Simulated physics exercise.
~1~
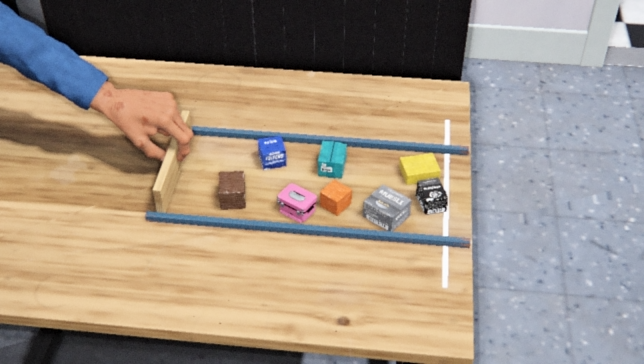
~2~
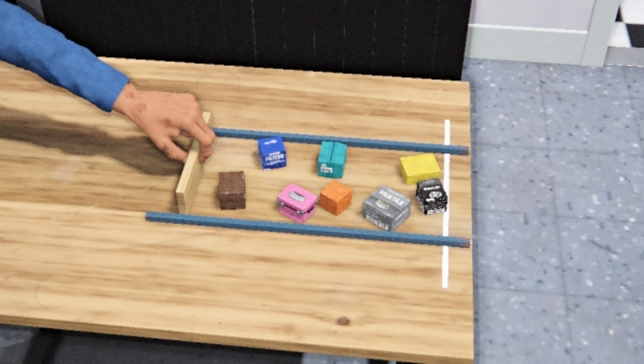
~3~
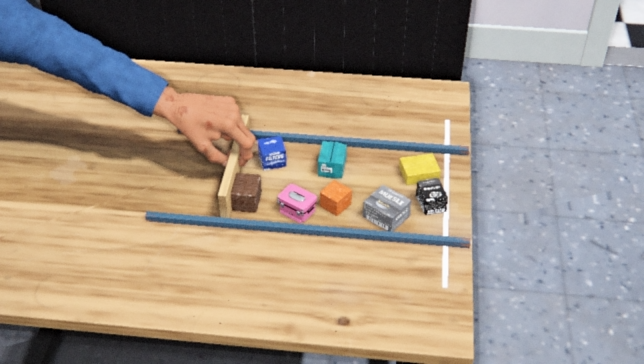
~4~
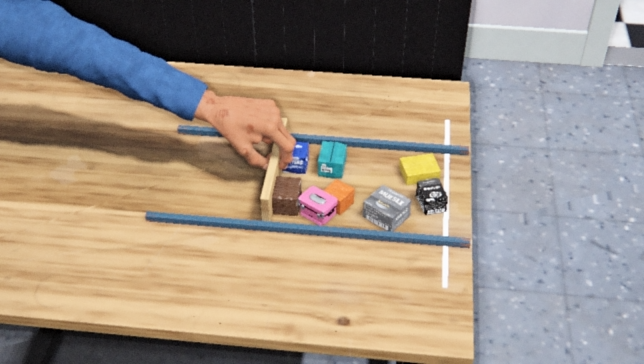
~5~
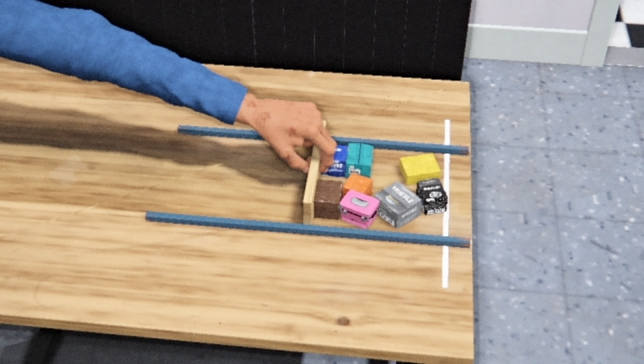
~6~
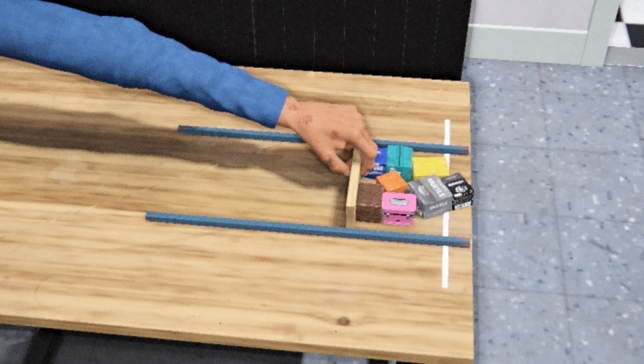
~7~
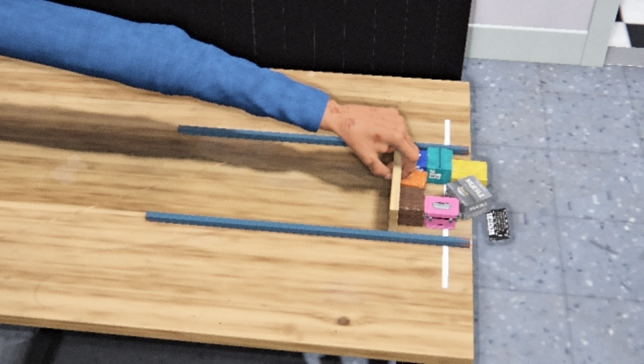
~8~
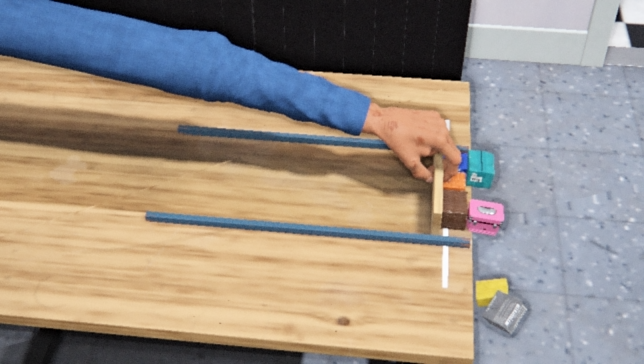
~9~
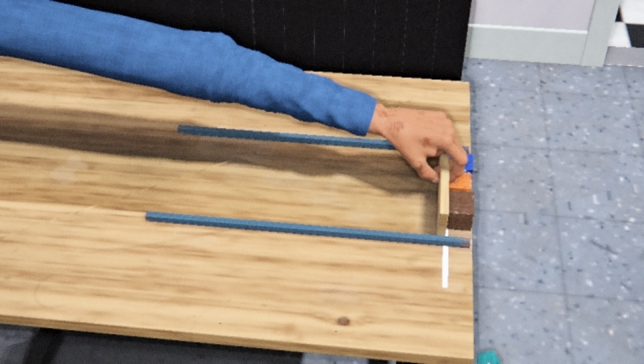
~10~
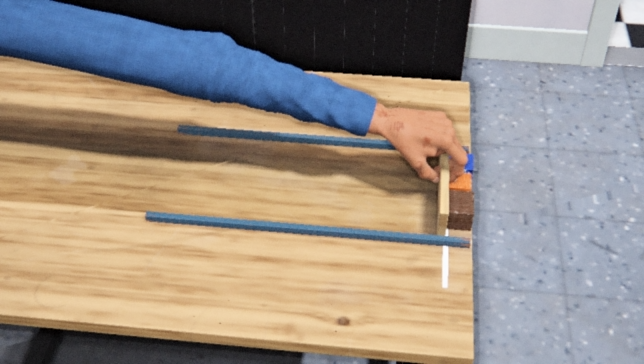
On a wooden table, a hand pushes a board right, sending five small boxes off the edge.
